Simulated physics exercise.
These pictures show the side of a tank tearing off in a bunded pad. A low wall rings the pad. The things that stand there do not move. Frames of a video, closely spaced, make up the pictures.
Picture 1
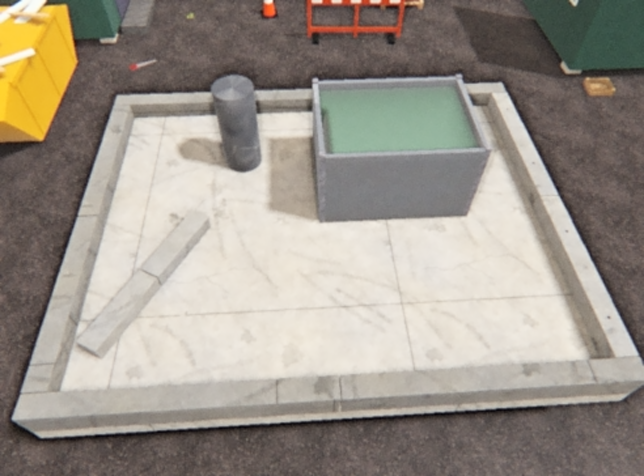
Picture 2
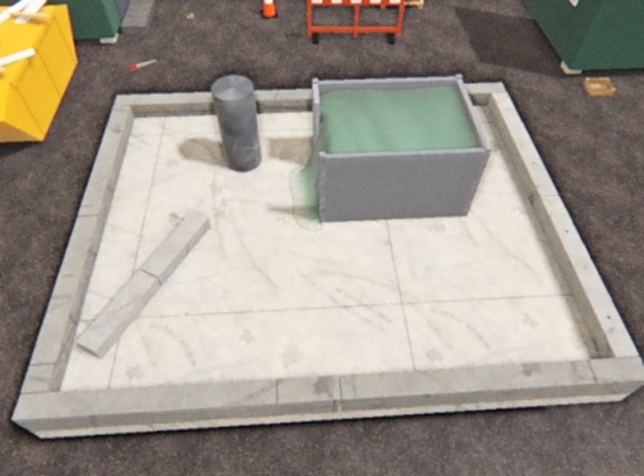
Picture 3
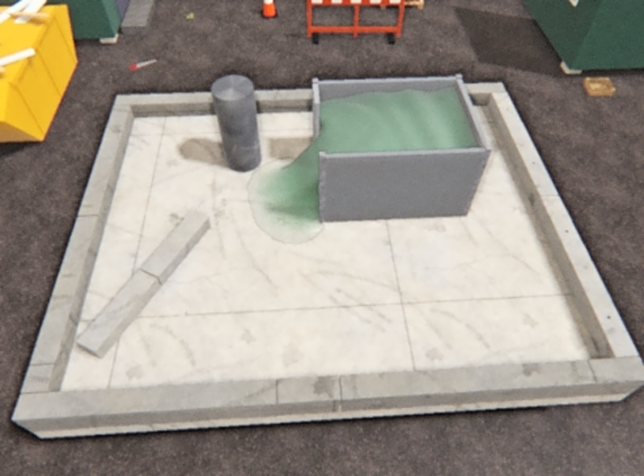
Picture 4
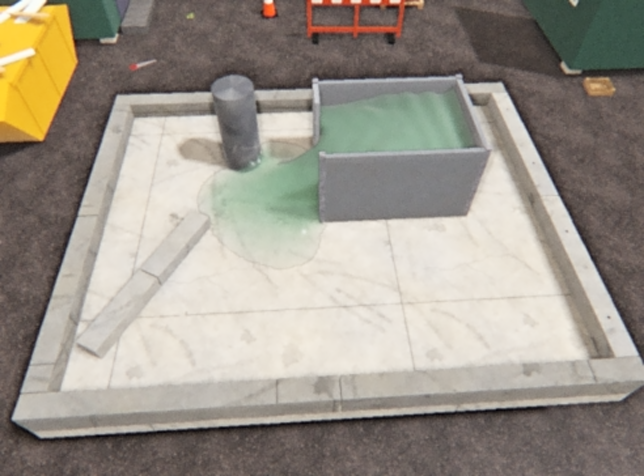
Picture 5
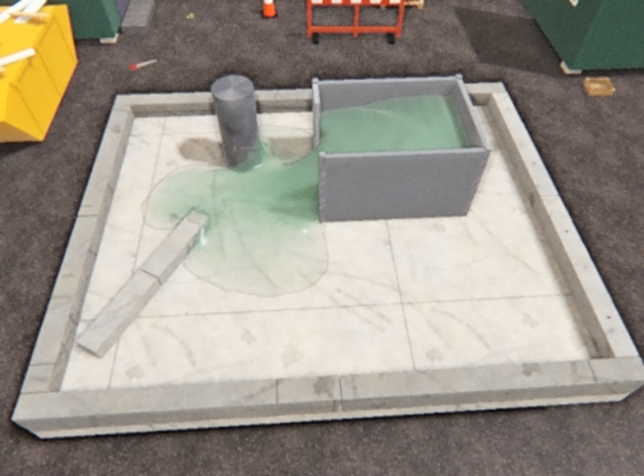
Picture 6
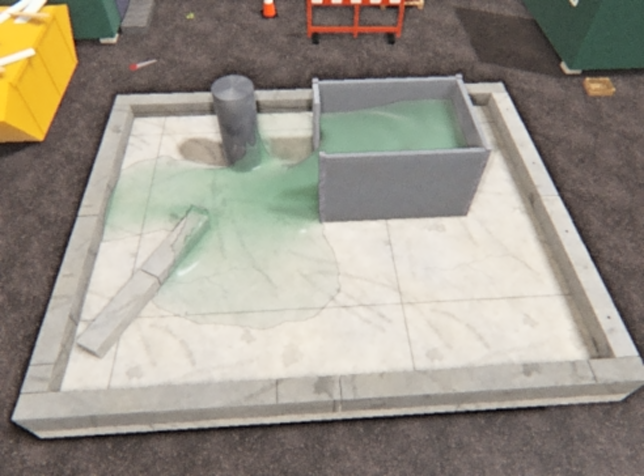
To begin with, a grey tank of green liquid stands still on a pale, low-walled pad beside a dark cylinder and a slanting block. Liquid then pours from the tank's left side and fans out leftward, flowing around the cylinder and block and spreading in a thin green sheet toward the viewer.
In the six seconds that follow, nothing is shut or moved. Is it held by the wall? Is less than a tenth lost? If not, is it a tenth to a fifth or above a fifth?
No, a tenth to a fifth.
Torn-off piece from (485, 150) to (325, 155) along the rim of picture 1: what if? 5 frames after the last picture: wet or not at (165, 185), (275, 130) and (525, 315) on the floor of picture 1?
Taking them as listed, I'd say unwetted, unwetted and drenched.
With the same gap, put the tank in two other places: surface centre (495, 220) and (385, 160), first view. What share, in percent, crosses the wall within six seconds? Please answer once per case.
Taking them in turn, it comes to about 16 per cent and then about 14 per cent.
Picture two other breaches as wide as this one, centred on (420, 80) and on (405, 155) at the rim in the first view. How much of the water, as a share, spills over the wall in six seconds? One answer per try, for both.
Roughly 34 per cent first, then roughly 14 per cent.
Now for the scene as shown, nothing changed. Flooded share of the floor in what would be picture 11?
I'd put it at roughly 50 per cent.
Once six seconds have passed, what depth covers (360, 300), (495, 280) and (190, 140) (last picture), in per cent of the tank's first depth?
First 4, next 4, last 14 in a hundred.
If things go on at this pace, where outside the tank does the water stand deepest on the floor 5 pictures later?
Look near (116, 193).
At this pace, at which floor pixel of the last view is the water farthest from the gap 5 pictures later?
The farthest point of the front sits at (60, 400).
A moment on, water covers 40 % of the floor; the low wall has let 0 % over.
Next, water covers 45 % of the floor; the low wall has let 1 % over.
Then, water covers 55 % of the floor; the low wall has let 10 % over.
Later, water covers 75 % of the floor; the low wall has let 14 % over.
In the end, water covers 80 % of the floor; the low wall has let 14 % over.
